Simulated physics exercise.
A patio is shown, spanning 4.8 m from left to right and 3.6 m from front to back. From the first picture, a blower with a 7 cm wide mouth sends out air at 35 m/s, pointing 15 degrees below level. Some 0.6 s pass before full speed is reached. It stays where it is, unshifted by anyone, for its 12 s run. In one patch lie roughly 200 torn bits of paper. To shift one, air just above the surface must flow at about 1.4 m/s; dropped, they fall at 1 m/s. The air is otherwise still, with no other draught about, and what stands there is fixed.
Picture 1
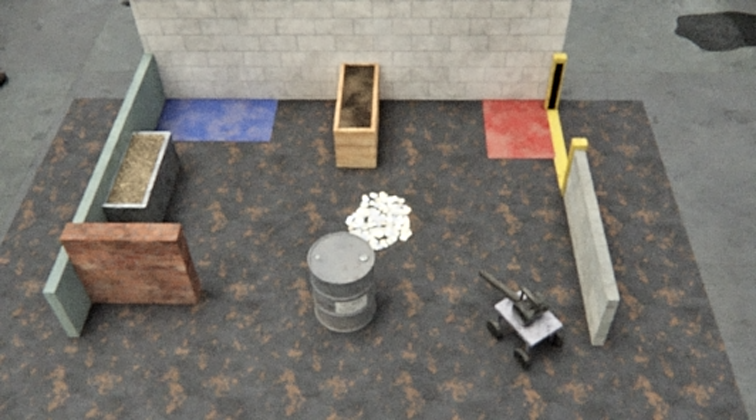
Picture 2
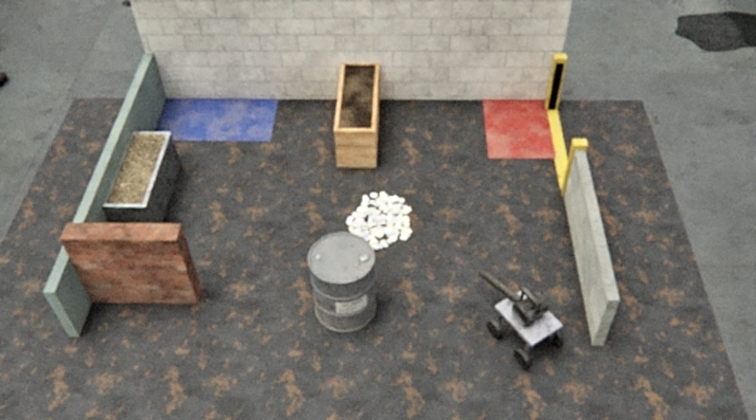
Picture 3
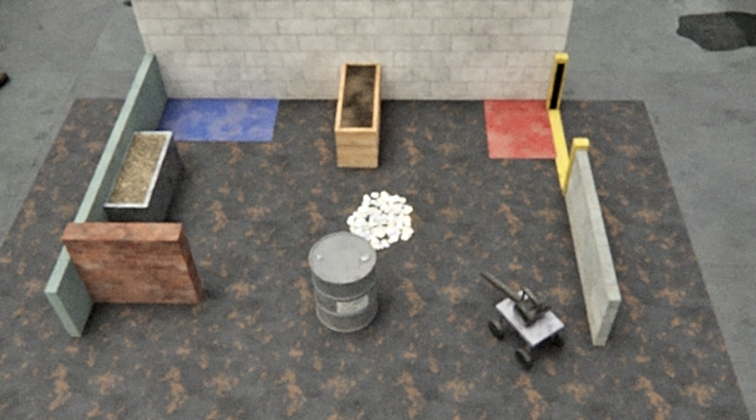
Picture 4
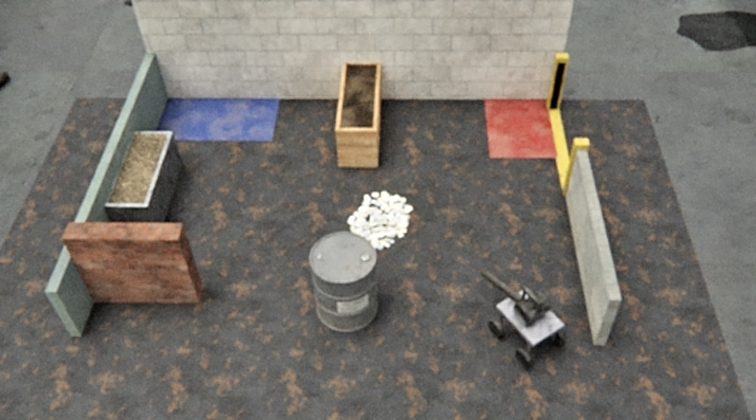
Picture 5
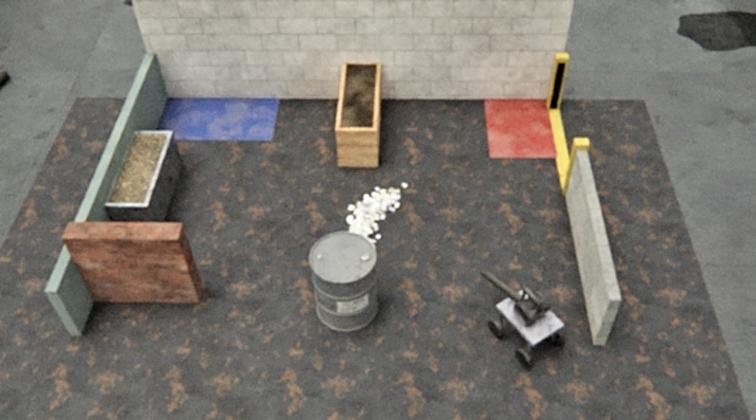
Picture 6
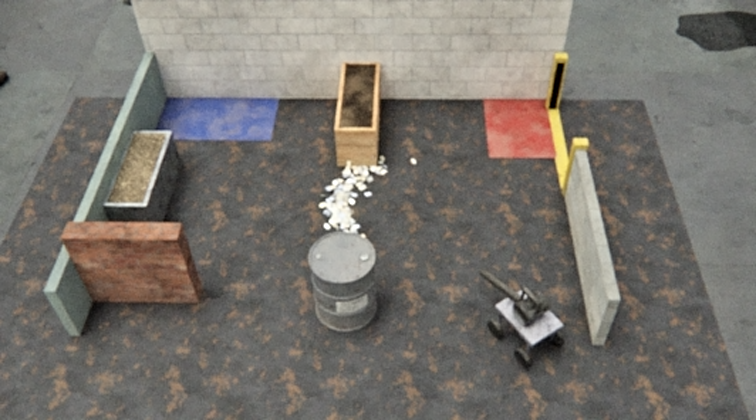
On a dark, rust-flecked patio, a round patch of torn white paper bits lay still behind a gray barrel, then bunched into a slanting band and spread back toward the wooden planter.
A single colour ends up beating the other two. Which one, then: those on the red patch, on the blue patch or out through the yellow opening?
I would say blue.
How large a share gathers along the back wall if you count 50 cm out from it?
About 50 per cent.
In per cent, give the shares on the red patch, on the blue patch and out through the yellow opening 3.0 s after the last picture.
About 2 per cent red, 60 per cent blue and 0 per cent yellow.
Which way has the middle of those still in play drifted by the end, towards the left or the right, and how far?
The middle moved leftwards, roughly 2.6 m.
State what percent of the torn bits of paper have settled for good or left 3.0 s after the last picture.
Roughly 10 % of them.
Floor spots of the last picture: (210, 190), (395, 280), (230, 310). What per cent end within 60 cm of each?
15 %, 0 %, 0 %.
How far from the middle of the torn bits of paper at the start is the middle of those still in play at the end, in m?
Roughly 3.0 m.
Then, 1.6 s after the last picture the count stands so, 44 % are on the blue patch, 0 % out through the yellow opening and 2 % on the red patch; the middle of those still in play is near (231, 140).
Then, 3.0 s after the last picture the count stands so, 60 % are on the blue patch, 0 % out through the yellow opening and 2 % on the red patch; the middle of those still in play is near (197, 131).
Then, 5.8 s after the last picture the count stands so, 64 % are on the blue patch, 0 % out through the yellow opening and 2 % on the red patch; the middle of those still in play is near (178, 127).
Then, 11.1 s after the last picture, at the end, 62 % are on the blue patch, 0 % out through the yellow opening and 2 % on the red patch; the middle of those still in play is near (167, 127).
